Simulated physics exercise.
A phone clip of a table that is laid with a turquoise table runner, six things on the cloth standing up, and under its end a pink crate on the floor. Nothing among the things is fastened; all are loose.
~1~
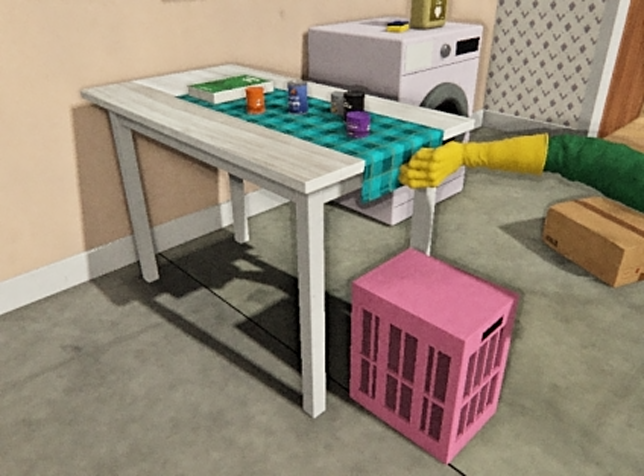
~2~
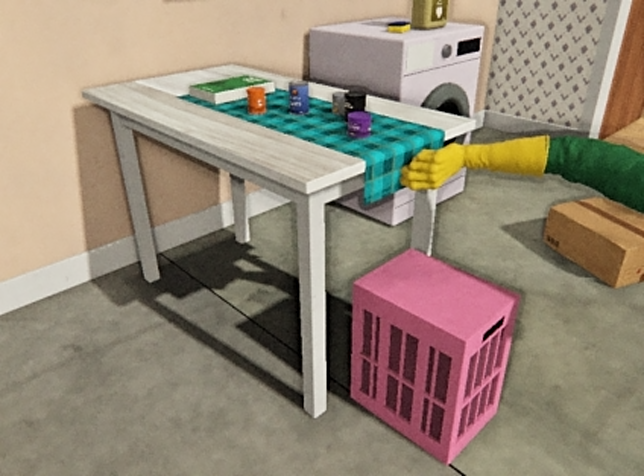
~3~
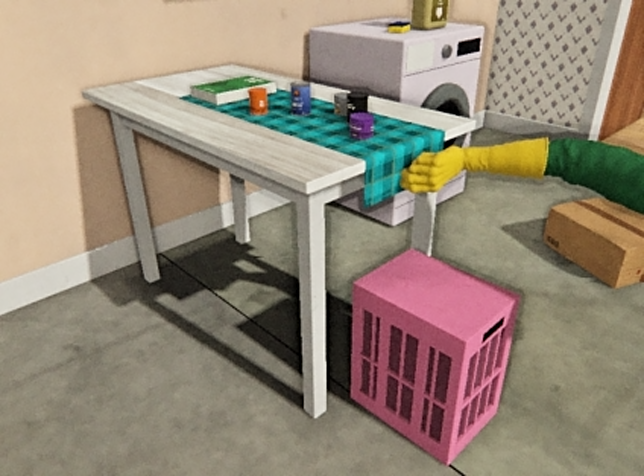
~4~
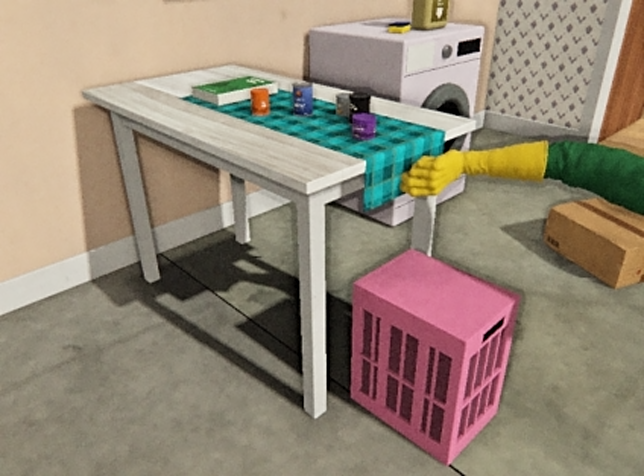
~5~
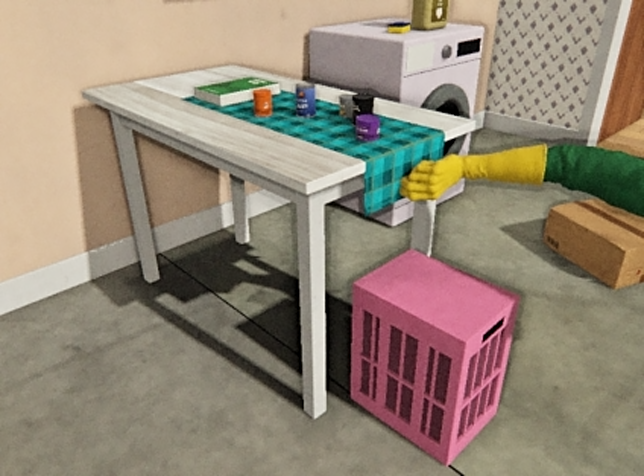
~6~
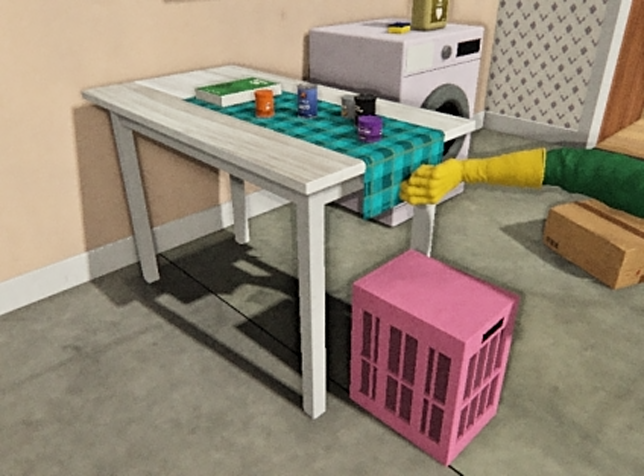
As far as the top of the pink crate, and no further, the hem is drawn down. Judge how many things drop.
I predict that two objects will leave the top.
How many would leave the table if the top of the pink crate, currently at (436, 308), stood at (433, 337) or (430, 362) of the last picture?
Going over the edge would be 3 and 4.
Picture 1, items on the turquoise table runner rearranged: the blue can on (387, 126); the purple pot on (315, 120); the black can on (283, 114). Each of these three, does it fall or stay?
First the blue can, which is lost, then the purple pot, which is kept, and finally the black can, which is kept.
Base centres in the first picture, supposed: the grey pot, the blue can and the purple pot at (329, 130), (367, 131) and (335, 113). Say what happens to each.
Grey pot: Gone off. Blue can: Gone off. Purple pot: Still up.
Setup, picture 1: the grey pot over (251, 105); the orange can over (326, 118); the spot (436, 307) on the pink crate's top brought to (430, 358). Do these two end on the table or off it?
First the grey pot: It is still up there. Then the orange can: It ends off the top.
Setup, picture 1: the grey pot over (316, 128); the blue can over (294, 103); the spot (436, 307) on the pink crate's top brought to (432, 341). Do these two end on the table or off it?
The grey pot? Lost. The blue can? Safe.
Soon after, hem near (402, 256); purple pot gone.
Then, hem on the crate; purple pot and black can gone.
At rest, hem on the crate; purple pot and black can gone. It carries off two.
